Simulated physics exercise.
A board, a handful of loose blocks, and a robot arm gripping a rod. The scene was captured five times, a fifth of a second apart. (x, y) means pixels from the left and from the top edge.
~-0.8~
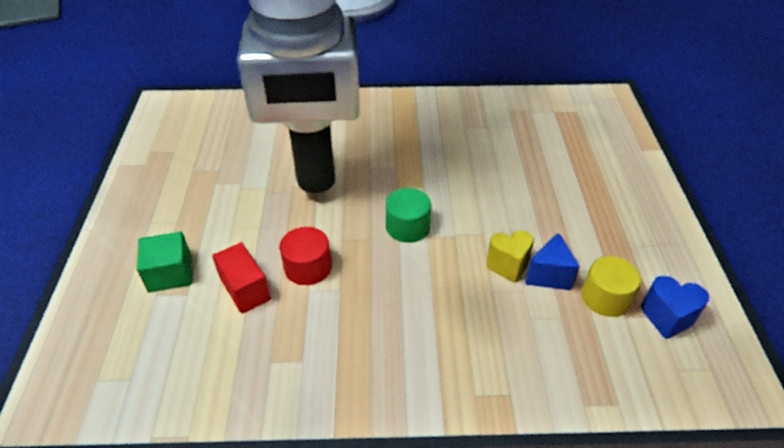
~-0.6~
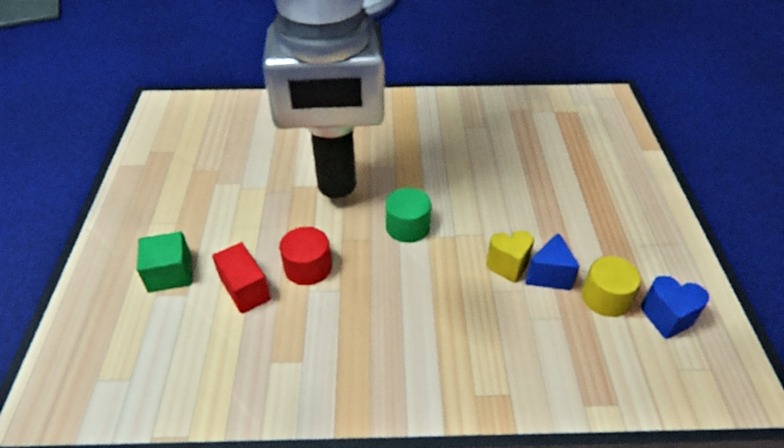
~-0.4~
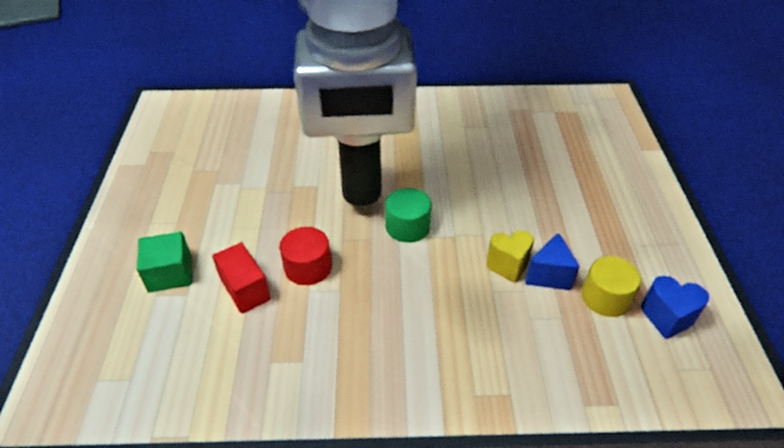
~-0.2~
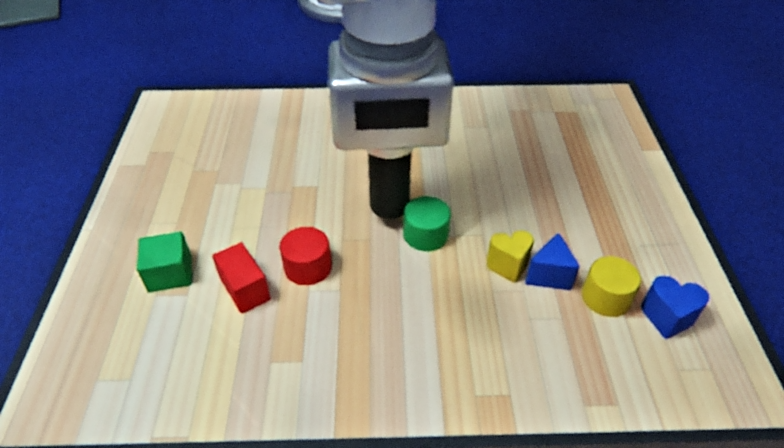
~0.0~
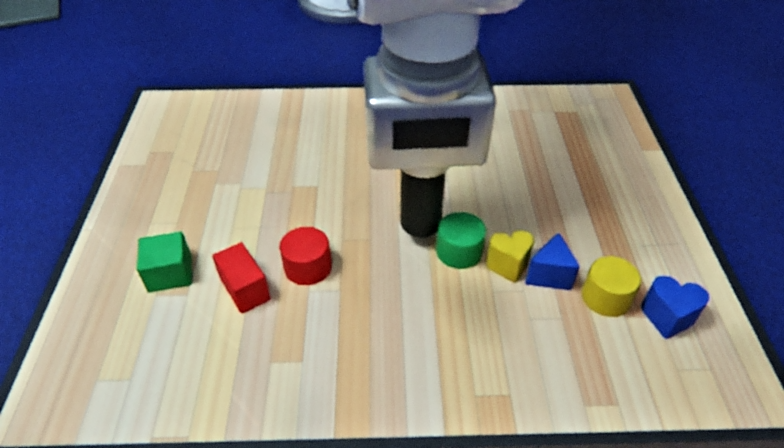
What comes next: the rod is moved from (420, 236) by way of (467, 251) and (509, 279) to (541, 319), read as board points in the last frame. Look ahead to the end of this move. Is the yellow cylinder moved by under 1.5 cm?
In short: Yes.
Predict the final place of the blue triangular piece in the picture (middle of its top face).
That would be at about pixel (588, 257).
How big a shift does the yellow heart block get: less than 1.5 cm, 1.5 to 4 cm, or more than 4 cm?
Beyond 4 cm.
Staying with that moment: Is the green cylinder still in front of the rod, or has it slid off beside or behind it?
The green cylinder won't leave the front of the rod.
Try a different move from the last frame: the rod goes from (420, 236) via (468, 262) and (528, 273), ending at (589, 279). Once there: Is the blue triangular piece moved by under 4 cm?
Answer: No.
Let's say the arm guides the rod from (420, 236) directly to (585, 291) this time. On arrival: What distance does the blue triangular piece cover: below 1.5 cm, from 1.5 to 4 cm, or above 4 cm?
It gets moved over 4 cm.
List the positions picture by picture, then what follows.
In the first frame, lower end of the rod (316, 180), tops of blocks, green cylinder (409, 202), yellow heart block (514, 242), blue triangular piece (557, 252), yellow cylinder (616, 274).
In the second frame, rod (337, 185), blocks as before.
In the third frame, rod (362, 193), blocks as before.
In the fourth frame, rod (390, 205), green cylinder (427, 211).
In the fifth frame, rod (421, 223), green cylinder (462, 227), yellow heart block (514, 242), blue triangular piece (557, 252), yellow cylinder (616, 274).
The first path, step by step. One third of the way, rod (471, 239); green cylinder (509, 254); yellow heart block (554, 265), turned 40° anticlockwise; blue triangular piece (583, 257), turned 45° anticlockwise; yellow cylinder (627, 276).
Two thirds of the way, rod (513, 267); green cylinder (546, 290); yellow heart block (589, 294), turned 75° anticlockwise; blue triangular piece (588, 257), turned 70° anticlockwise; yellow cylinder (627, 276).
At the end, rod (545, 307); green cylinder (580, 336); yellow heart block (605, 305), turned 110° anticlockwise; blue triangular piece (588, 257), turned 70° anticlockwise; yellow cylinder (627, 276).
